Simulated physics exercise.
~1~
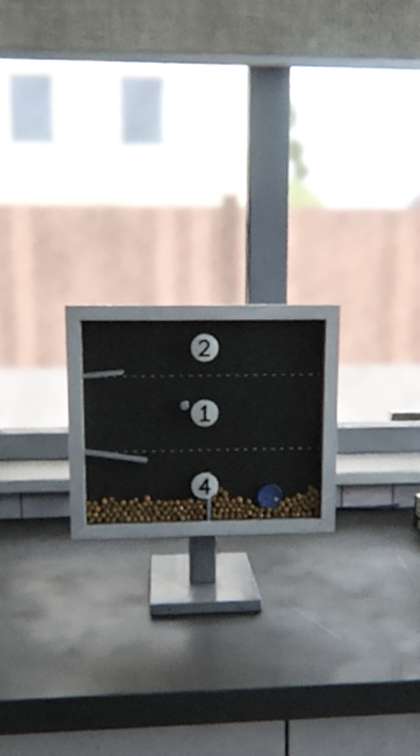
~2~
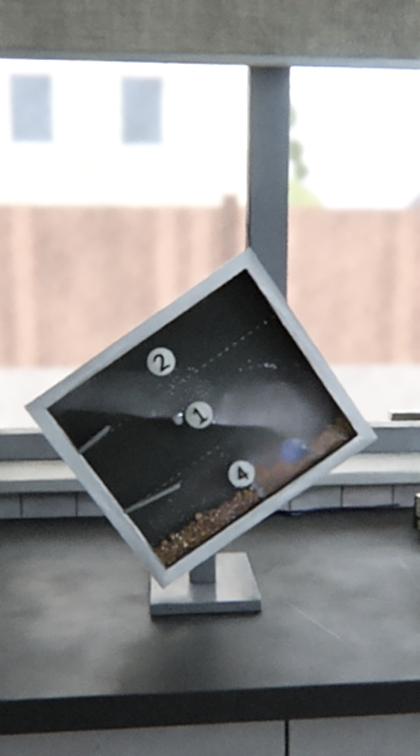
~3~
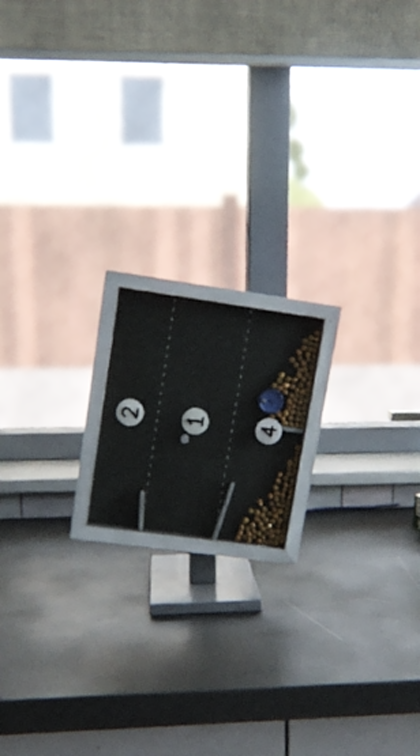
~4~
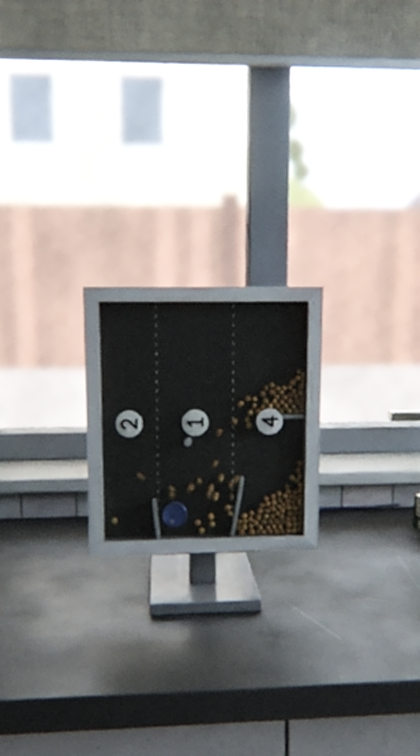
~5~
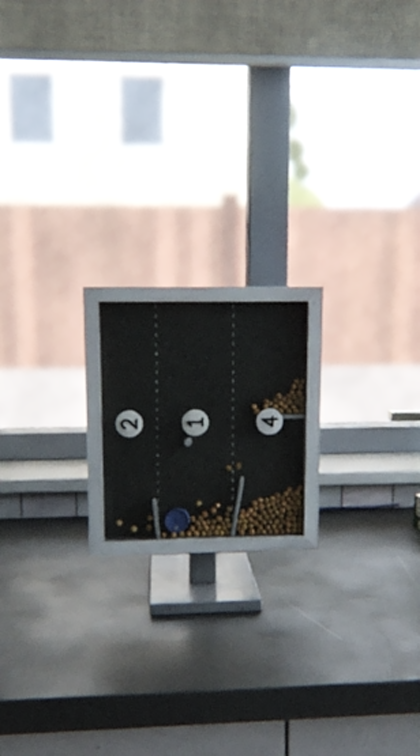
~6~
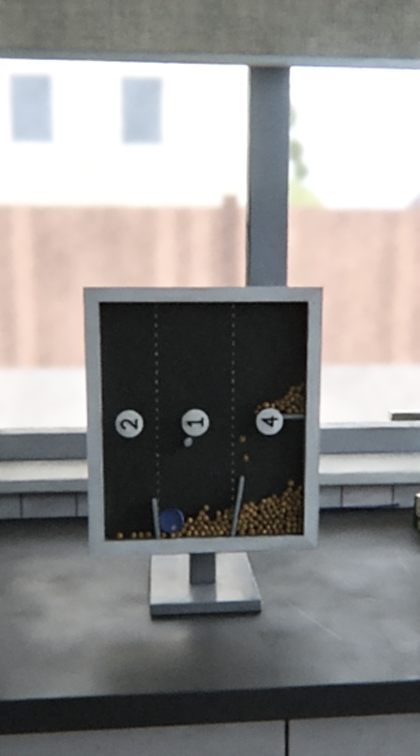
The clip shows a framed dark case of small golden-brown beads and a blue disc on a stand turning a quarter turn anticlockwise; the contents slide and spill, and the disc ends low in the middle strip, with most beads heaped in the right strip.
